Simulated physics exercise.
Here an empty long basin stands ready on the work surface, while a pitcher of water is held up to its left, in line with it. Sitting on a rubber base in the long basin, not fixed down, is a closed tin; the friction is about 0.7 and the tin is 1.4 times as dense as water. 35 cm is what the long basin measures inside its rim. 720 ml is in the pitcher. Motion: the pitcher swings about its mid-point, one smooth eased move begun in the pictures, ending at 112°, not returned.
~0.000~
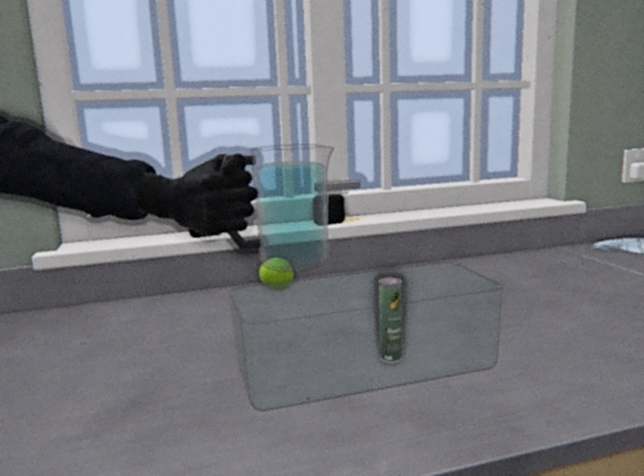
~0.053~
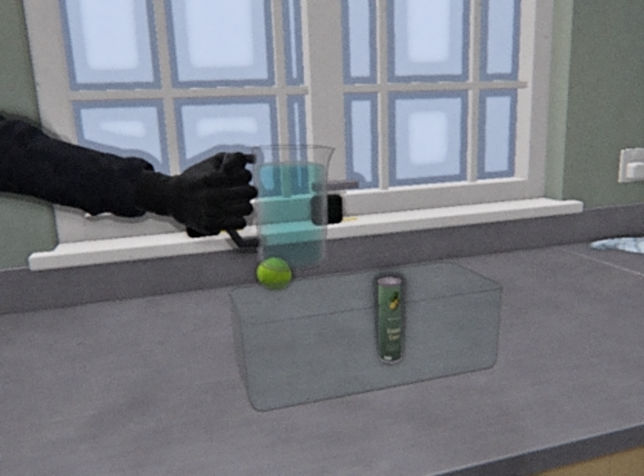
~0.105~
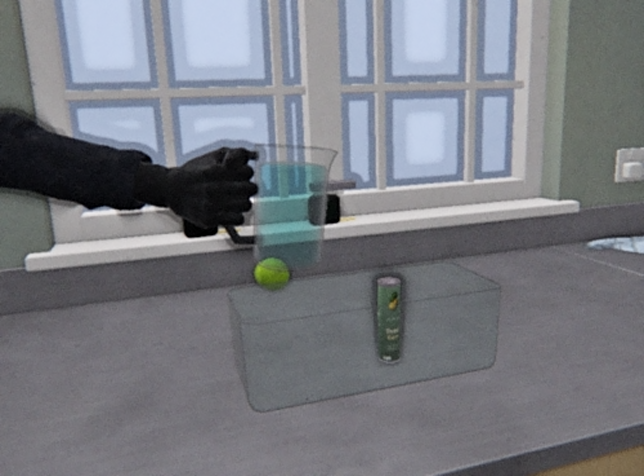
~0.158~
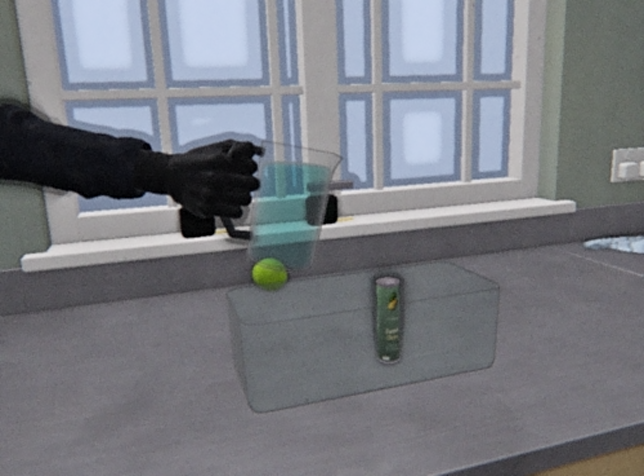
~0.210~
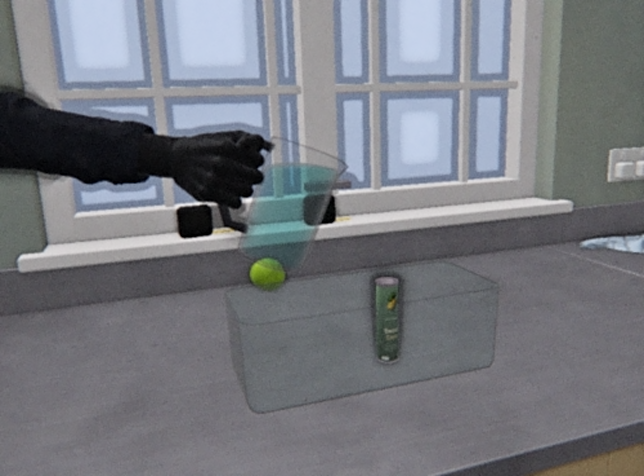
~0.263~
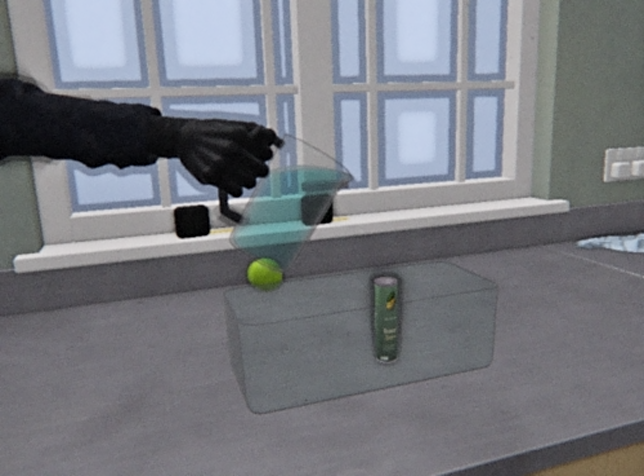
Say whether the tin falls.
It's going to overturn.
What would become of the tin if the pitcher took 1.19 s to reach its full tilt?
Then the tin tumbles.
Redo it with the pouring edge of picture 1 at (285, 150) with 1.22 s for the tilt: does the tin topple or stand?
Result: Tin upright.
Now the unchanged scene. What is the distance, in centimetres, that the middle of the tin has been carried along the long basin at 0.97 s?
Some 7 cm.
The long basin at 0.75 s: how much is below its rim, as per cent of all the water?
I'd put it at roughly 66 per cent.
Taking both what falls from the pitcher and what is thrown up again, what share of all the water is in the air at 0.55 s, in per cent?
Near 20 per cent at that time.
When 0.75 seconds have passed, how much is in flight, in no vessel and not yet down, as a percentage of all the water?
Some 14 % is up in the air.
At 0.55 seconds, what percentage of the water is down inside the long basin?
Near 12 in a hundred.
By 0.55 s the tilt is 98° and 68 per cent is still to pour; the tin stands where it began.
By 0.75 s the tilt is 112° and 20 per cent is still to pour; the tin leans 7°.
By 0.97 s the tilt is 112° and 1 per cent is still to pour; the tin lies on its side.
By 1.21 s the tilt is 112° and 0 per cent is still to pour; the tin lies on its side.
At rest the tin lies on its side.
